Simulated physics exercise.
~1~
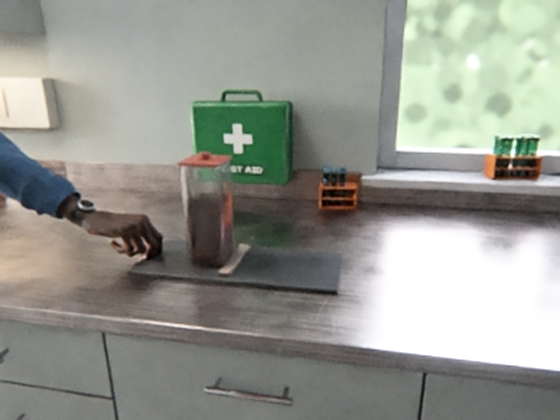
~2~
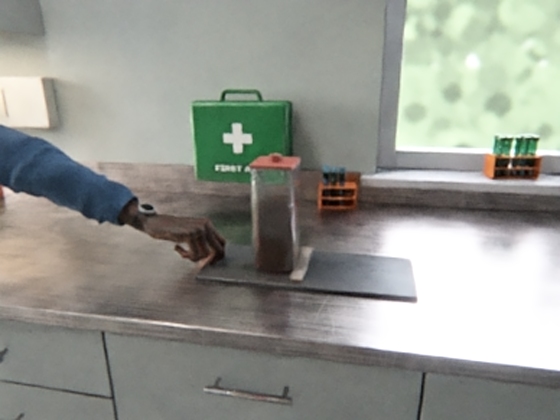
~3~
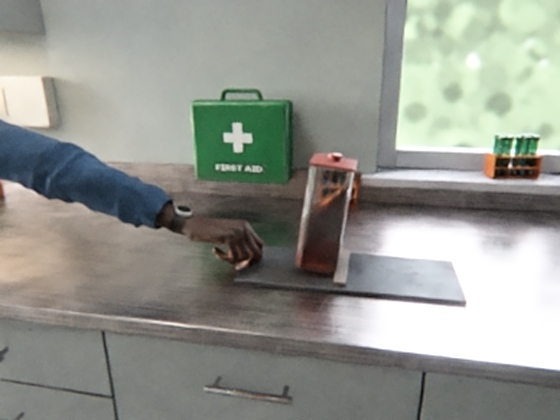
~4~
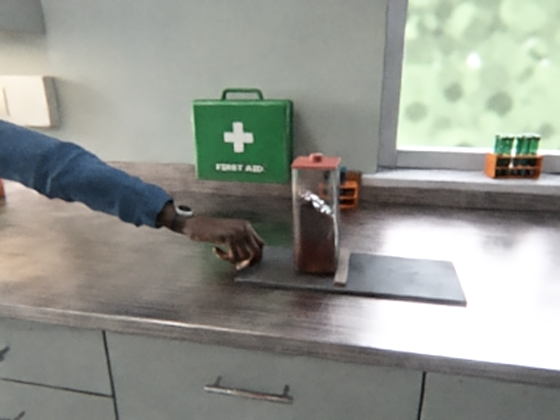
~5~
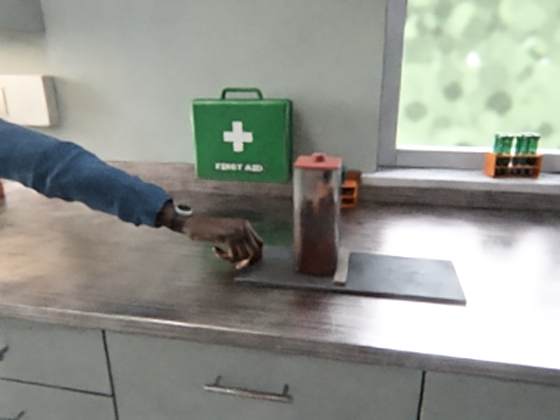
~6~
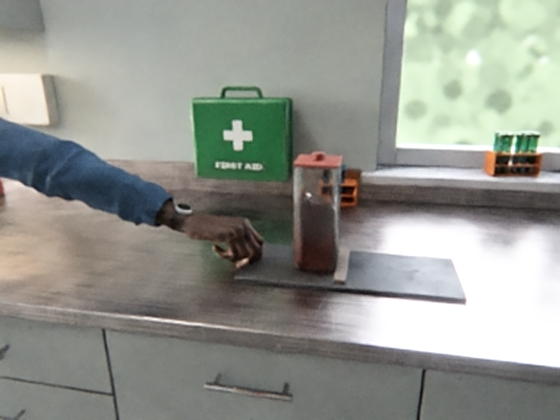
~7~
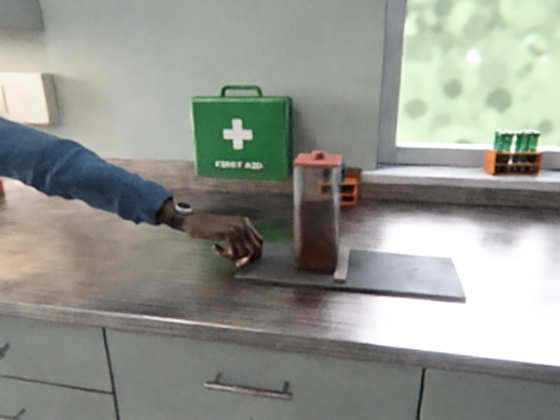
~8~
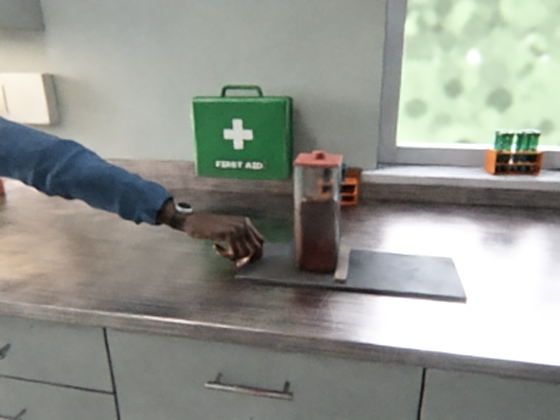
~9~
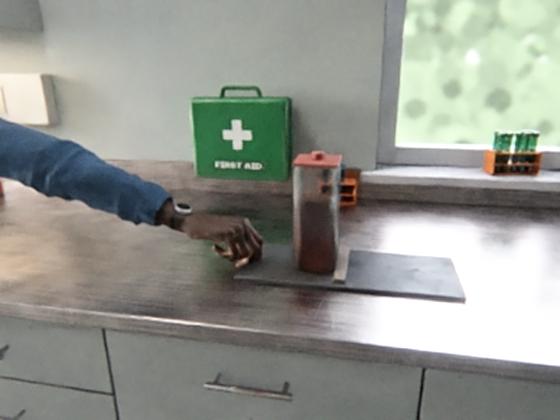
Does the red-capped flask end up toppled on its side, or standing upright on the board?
It ends up standing upright on the board. It tilts briefly to the right, then rocks back onto its base and stays there.
